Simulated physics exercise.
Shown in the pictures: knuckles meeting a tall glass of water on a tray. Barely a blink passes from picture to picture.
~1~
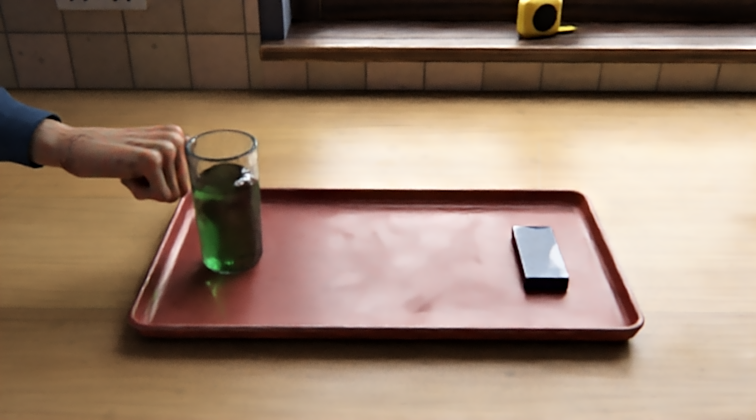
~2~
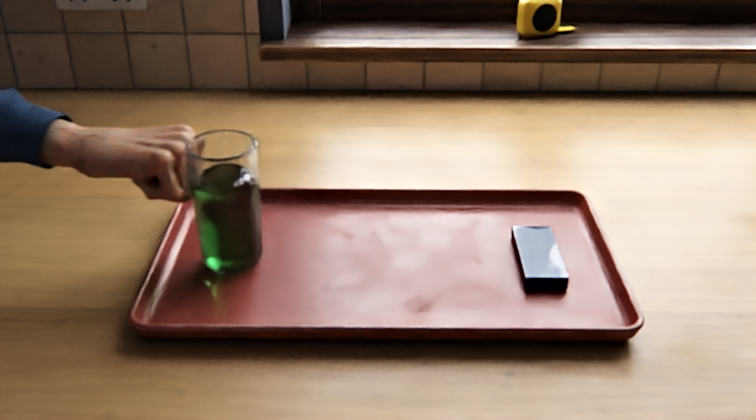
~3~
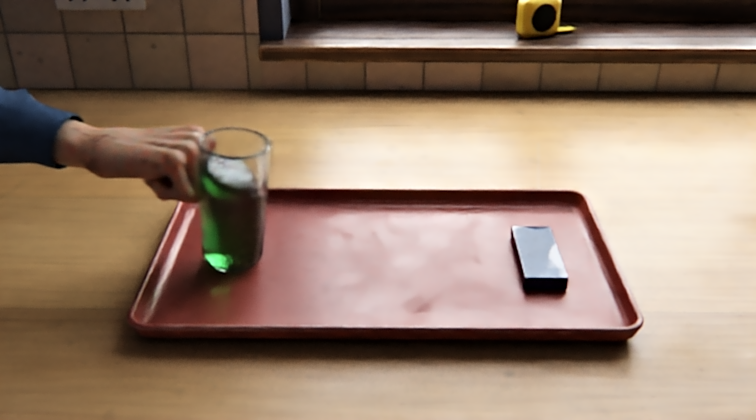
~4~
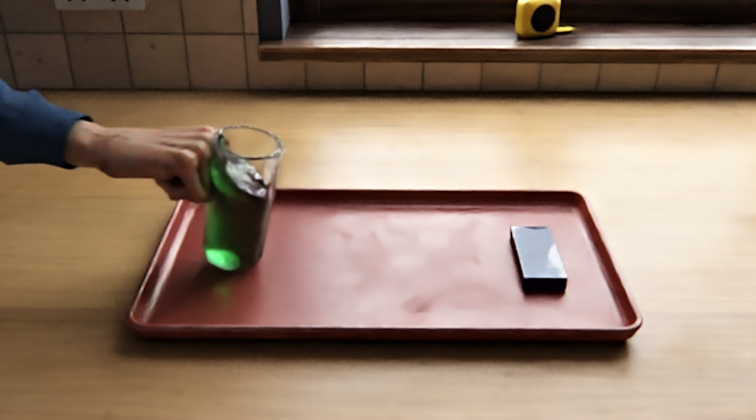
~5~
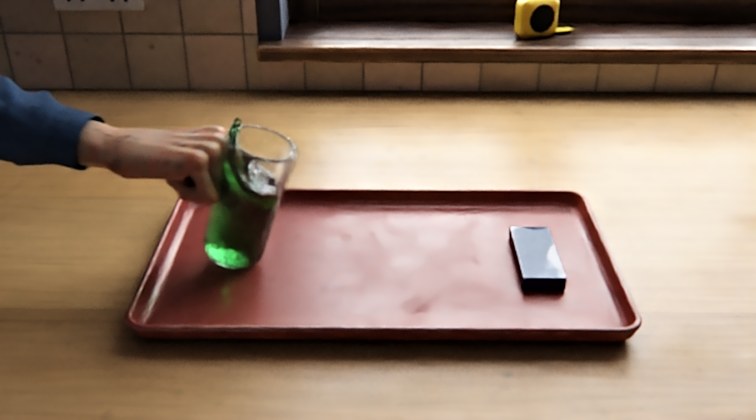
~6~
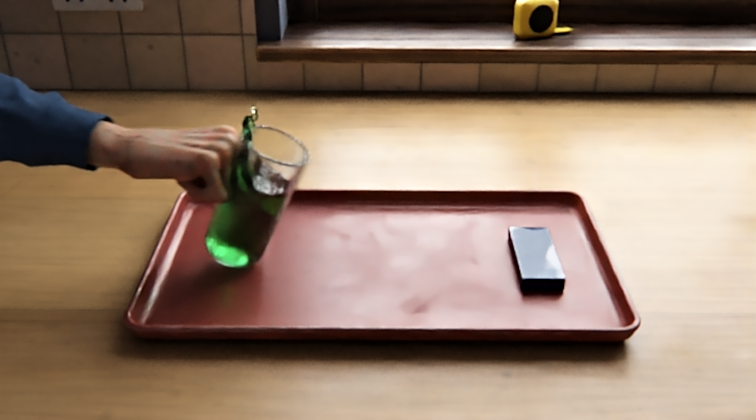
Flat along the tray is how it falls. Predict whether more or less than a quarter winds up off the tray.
The tray ends up with over three quarters of the liquid.
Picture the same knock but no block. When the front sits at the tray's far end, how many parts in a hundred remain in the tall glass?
45 percent or so.
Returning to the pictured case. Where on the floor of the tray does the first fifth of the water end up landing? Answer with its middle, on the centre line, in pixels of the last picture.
(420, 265).
A moment on, the tall glass is falling and 99 per cent is in the glass, 0 on the tray and 1 above or beyond its rim.
Next, the tall glass lies on its side and 62 per cent is in the glass, 29 on the tray and 9 above or beyond its rim.
Then the tall glass lies on its side and 33 per cent is in the glass, 51 on the tray and 15 above or beyond its rim.
Later the tall glass lies on its side and 18 per cent is in the glass, 70 on the tray and 11 above or beyond its rim.
In the end 90 per cent is held by tray and glass, 10 is off the tray.
